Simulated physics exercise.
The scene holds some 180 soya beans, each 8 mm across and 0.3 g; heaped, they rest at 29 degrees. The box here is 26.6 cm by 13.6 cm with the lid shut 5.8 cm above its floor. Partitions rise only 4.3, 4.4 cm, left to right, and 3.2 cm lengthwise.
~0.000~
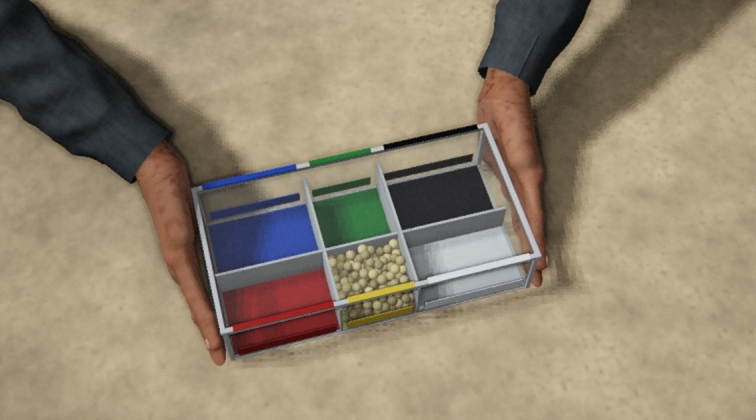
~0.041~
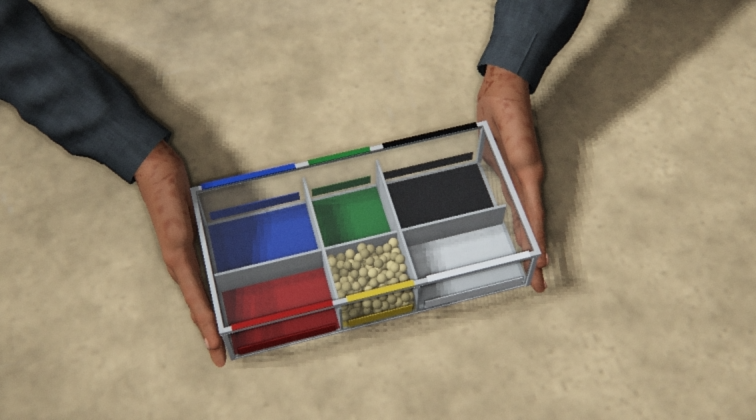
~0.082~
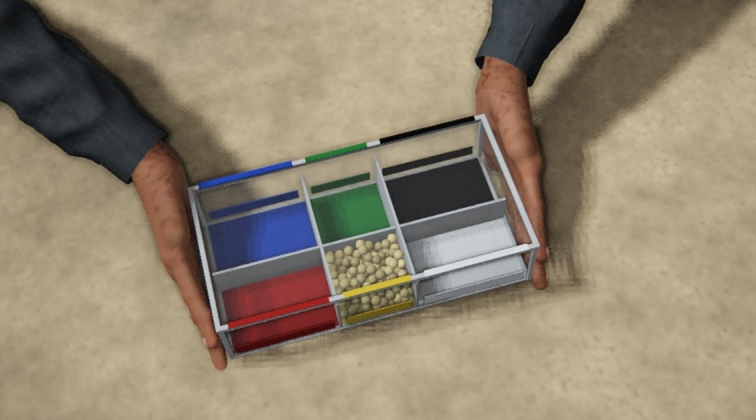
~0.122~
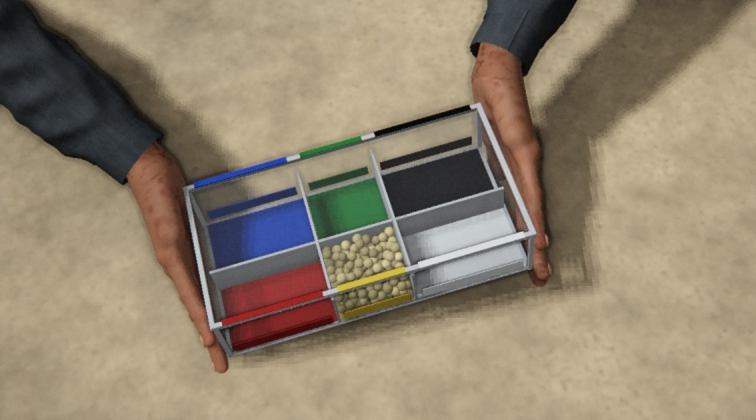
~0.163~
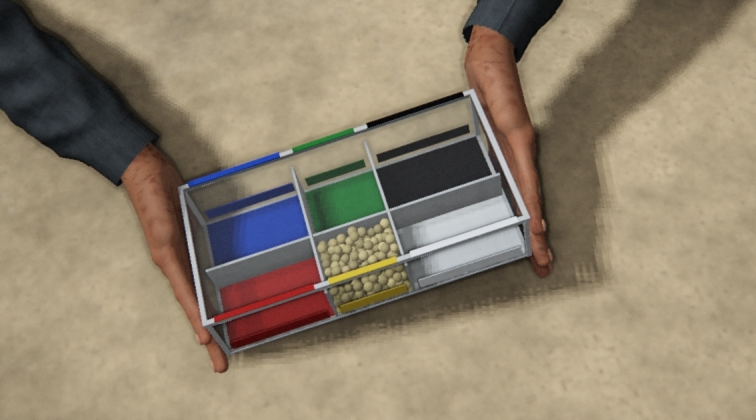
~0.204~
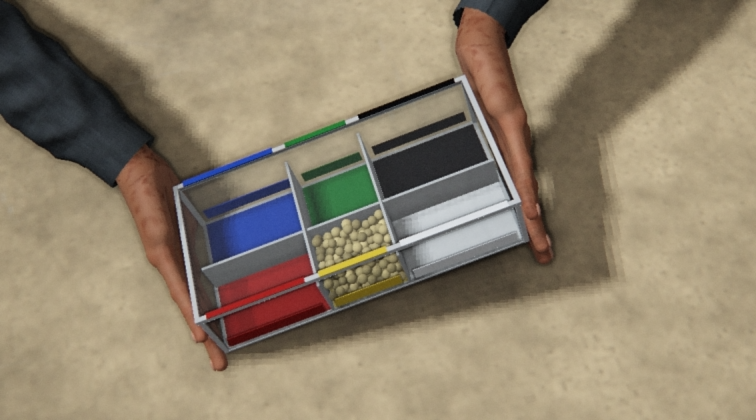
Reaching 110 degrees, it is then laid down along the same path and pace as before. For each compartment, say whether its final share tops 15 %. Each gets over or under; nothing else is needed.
Red compartment ends under. Blue compartment ends over. Green compartment ends under. Yellow compartment ends over. White compartment ends under. Black compartment ends under.
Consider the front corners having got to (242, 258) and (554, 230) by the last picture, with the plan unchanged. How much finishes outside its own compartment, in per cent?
It comes to around 85 per cent in that case.
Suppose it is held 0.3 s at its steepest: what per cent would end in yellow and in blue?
In that case yellow keeps 35% and blue keeps 55%.
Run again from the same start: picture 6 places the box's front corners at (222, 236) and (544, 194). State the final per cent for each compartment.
Per cent at the finish: Red 0, blue 0, green 55, yellow 5, white 0, black 40.
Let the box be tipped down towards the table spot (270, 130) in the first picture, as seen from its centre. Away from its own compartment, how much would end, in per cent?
100 %.
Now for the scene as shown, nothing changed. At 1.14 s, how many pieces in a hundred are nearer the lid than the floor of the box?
Something like 70 percent of the pieces.
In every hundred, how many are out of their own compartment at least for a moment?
Roughly 65 in a hundred.
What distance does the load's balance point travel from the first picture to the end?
Around 9.0 centimetres, start to finish.
Then, at 1.14 s, tilt 110 degrees; red 5 %, blue 25 %, green 5 %, yellow 65 %.
After 1.76 s, tilt 50 degrees; red 5 %, blue 55 %, yellow 35 %.
After 2.43 s, tilt 0 degrees; red 5 %, blue 60 %, yellow 35 %.
By 3.1 s all is still; red 5 %, blue 60 %, green 0 %, yellow 35 %, white 0 %, black 0 %.
